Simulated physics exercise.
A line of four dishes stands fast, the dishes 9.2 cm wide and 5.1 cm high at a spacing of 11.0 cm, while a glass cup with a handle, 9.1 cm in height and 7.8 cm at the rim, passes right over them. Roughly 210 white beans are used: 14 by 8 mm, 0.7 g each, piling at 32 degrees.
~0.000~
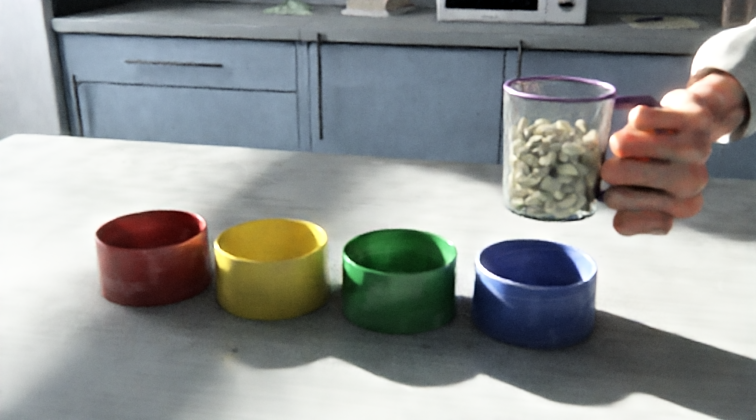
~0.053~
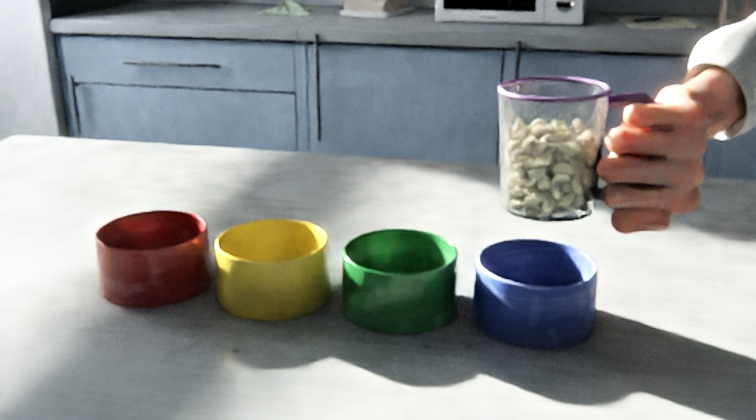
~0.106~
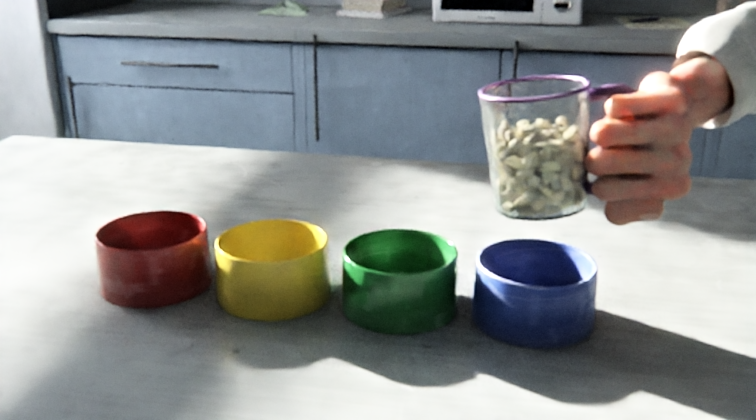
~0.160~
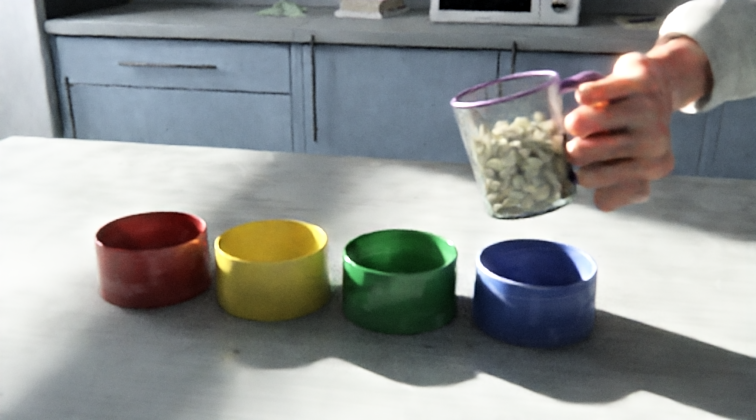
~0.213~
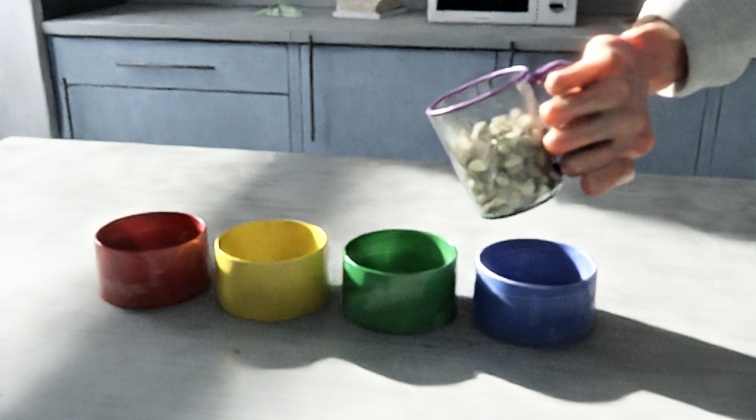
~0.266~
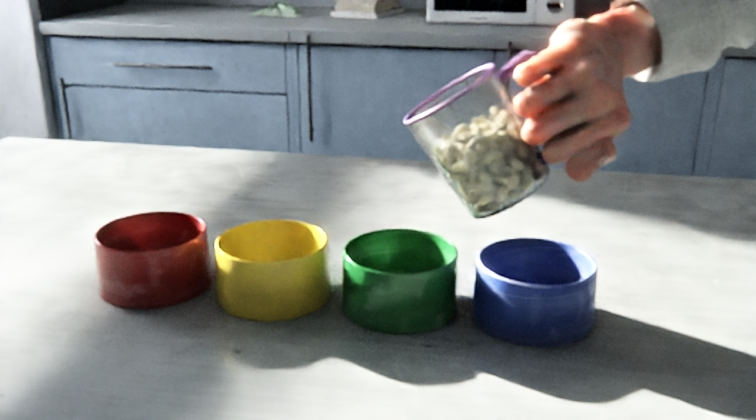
On a grey kitchen table, red, yellow, green and blue dishes sit in a row while a hand at the right holds a clear cup of white beans above the blue one. The hand moves the cup left and tilts it increasingly leftward, the beans still inside, until its rim is above the green dish.
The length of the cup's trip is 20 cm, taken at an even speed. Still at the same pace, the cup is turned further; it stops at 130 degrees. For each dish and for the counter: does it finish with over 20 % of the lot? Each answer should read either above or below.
Red - below, blue - below, green - below, yellow - above, counter - below.
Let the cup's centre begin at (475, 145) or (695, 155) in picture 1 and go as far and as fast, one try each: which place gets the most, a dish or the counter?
The biggest share goes to red on the first try and green on the second.
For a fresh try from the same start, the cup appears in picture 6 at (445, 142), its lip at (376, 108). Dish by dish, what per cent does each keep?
Final shares - red 0 %, blue 0 %, green 0 %, yellow 100 %.
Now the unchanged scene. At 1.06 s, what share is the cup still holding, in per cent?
Approx. 0 % - an estimate.
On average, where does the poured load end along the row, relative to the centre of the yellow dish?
It ends up close to 2 cm toward the picture's left edge.
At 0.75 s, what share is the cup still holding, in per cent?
It comes to about 90 percent.
After 0.56 s, tilt 82 degrees; cup holds 100 %.
After 0.75 s, tilt 113 degrees; cup holds 90 %, yellow 10 %.
After 1.06 s, tilt 130 degrees; cup holds 0 %, yellow 85 %.
In the end, at 1.7 s, red 0 %, blue 0 %, green 0 %, yellow 85 %, counter 15 %.
